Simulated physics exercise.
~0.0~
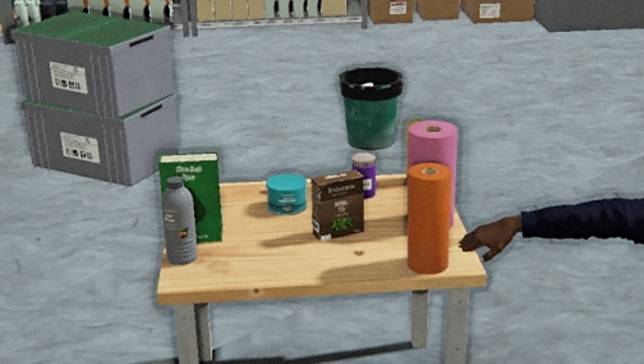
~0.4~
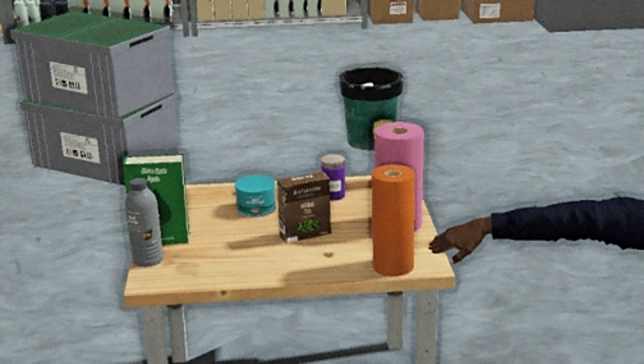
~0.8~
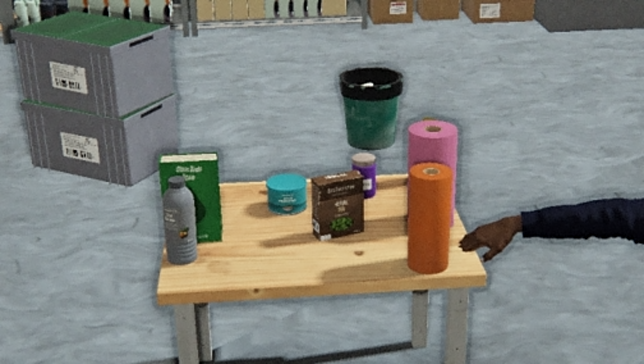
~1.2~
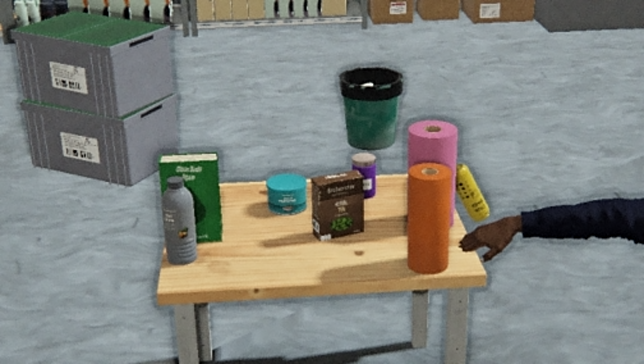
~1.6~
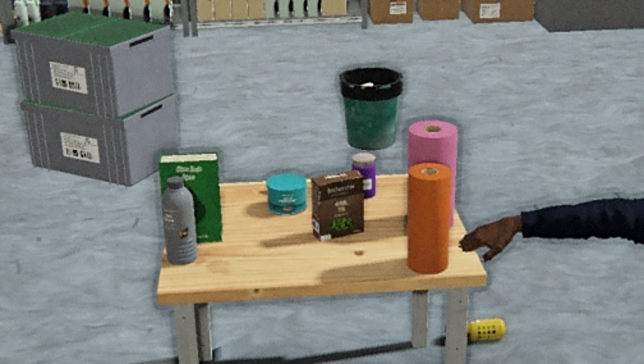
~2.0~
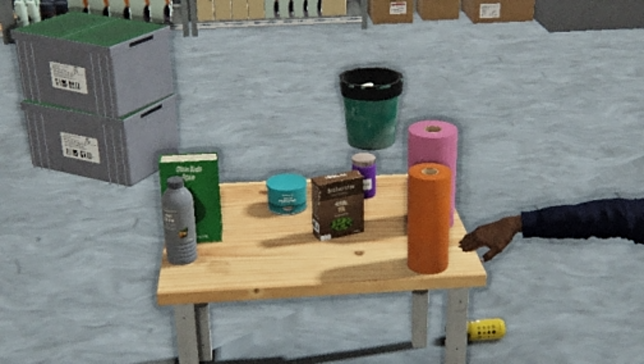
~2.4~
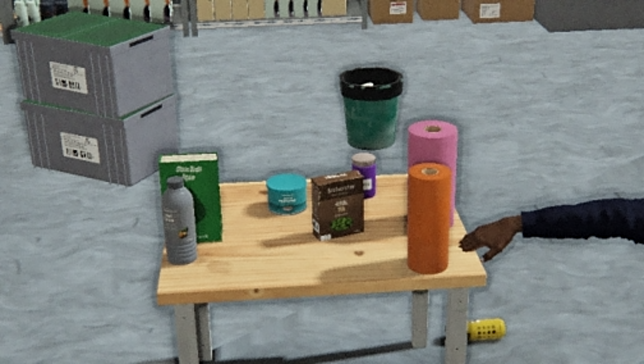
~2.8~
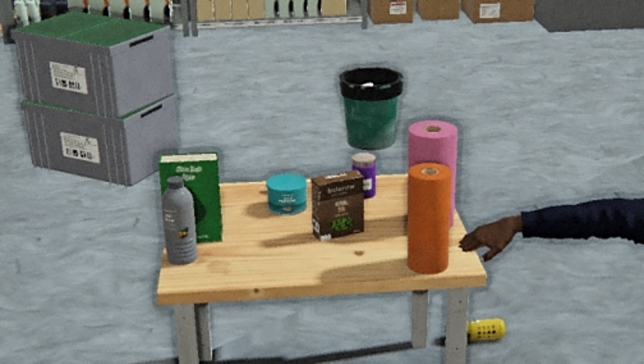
A light wooden table holding bottles, tubs, boxes and two tall rolls slid left and then jerked back right beside an outstretched hand, and a yellow can tumbled off the right side and ended up lying on the floor while everything else stayed upright.
